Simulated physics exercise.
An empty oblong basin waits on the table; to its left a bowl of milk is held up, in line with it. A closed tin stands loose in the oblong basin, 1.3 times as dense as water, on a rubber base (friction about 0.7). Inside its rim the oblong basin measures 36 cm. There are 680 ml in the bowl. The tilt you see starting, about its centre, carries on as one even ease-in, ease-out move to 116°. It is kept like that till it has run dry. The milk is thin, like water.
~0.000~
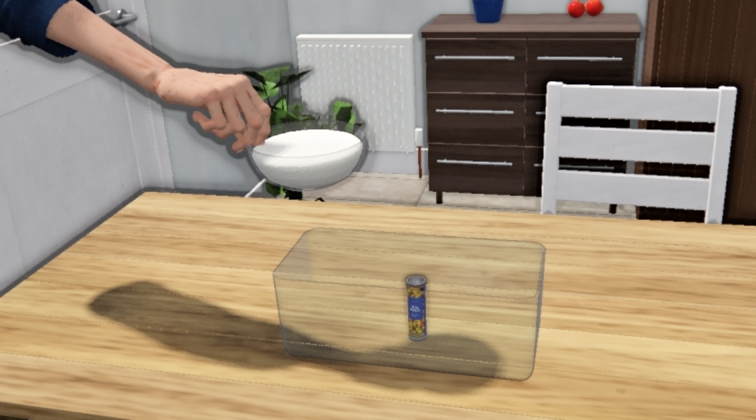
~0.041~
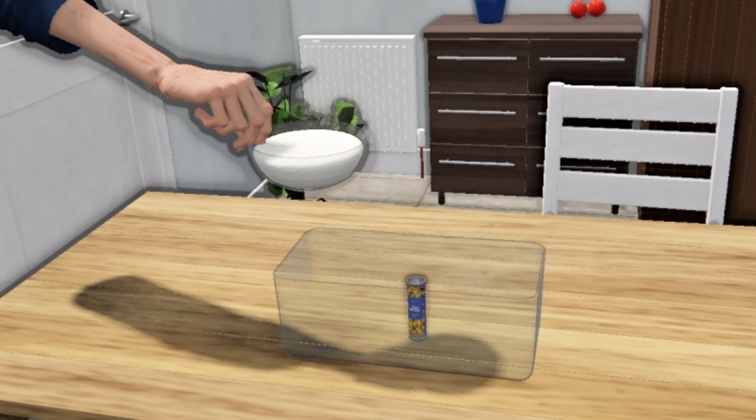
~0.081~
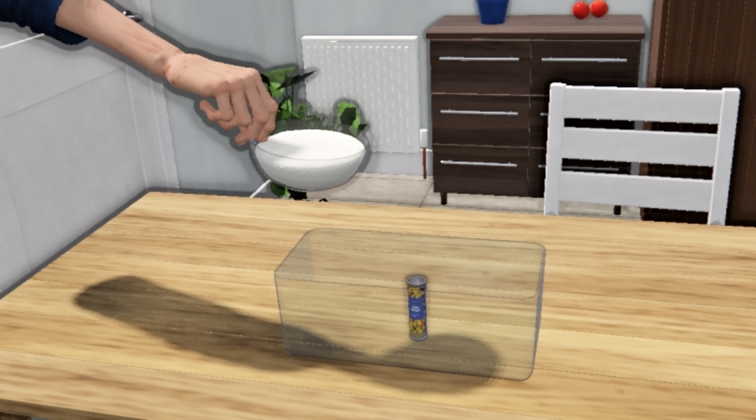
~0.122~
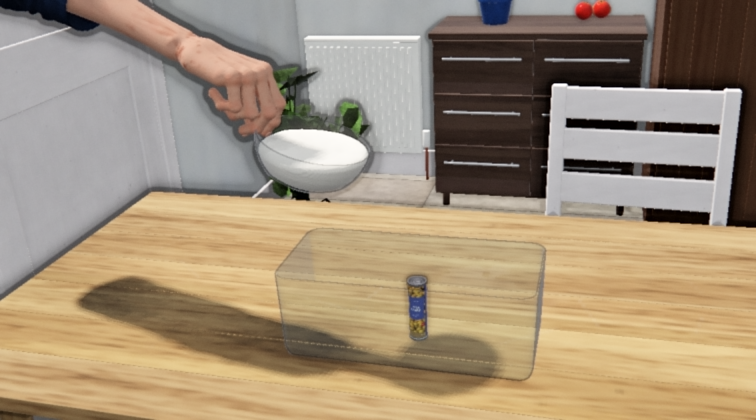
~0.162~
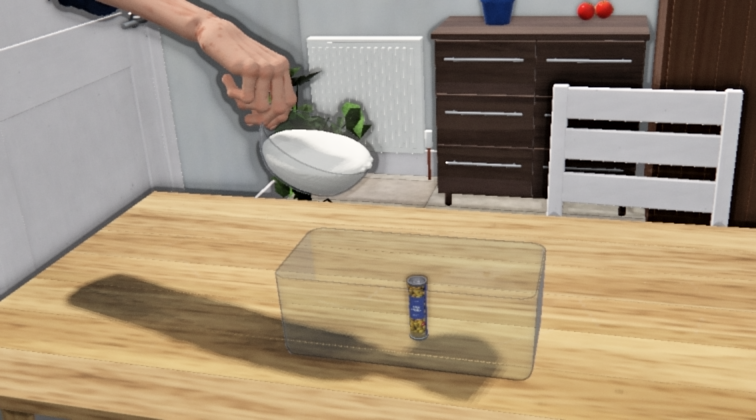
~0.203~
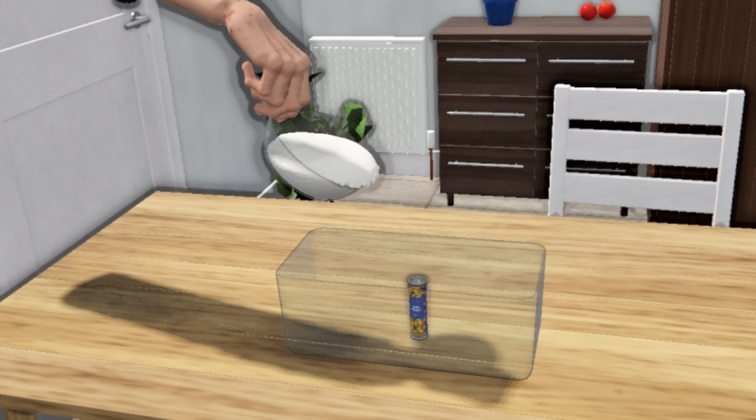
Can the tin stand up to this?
The tin falls.
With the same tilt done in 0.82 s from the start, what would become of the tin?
Then it goes over.
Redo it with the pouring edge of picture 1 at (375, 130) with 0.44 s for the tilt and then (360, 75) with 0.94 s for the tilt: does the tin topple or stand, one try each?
First it falls; then it stays up.
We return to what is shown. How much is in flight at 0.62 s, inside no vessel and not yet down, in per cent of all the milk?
About 1 per cent.
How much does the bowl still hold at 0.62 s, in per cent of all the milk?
About 0 per cent.
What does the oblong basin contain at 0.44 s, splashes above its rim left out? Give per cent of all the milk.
Near 74 in a hundred.
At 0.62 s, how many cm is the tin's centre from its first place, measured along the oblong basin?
Some 4 cm.
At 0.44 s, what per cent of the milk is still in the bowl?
Near 1 in a hundred.
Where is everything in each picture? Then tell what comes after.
In the first picture, it leans 0°; its right rim is at (363, 141); the milk meets the walls at (258, 144) and (362, 147); the oblong basin's rim runs from (290, 252) to (541, 271); the tin's top is at (416, 283).
In the second picture, it leans 2°; its right rim is at (364, 143); the milk meets the walls at (259, 143) and (362, 149).
In the third picture, it leans 7°; its right rim is at (366, 149); the milk meets the walls at (261, 141) and (364, 152).
In the fourth picture, it leans 16°; its right rim is at (368, 158); the milk meets the walls at (264, 138) and (367, 156).
In the fifth picture, it leans 27°; its right rim is at (369, 169); the milk meets the walls at (268, 137) and (365, 162); 2 per cent is over the edge.
In the sixth picture, it leans 40°; its right rim is at (366, 182); the milk meets the walls at (273, 139) and (352, 161); 10 per cent is over the edge.
After 0.44 s the tilt is 111° and 1 per cent is still to pour; the tin stands where it began.
After 0.62 s the tilt is 116° and 0 per cent is still to pour; the tin leans 16°.
After 0.81 s the tilt is 116° and 0 per cent is still to pour; the tin lies on its side.
After 1.01 s the tilt is 116° and 0 per cent is still to pour; the tin lies on its side.
In the end the tin lies on its side.
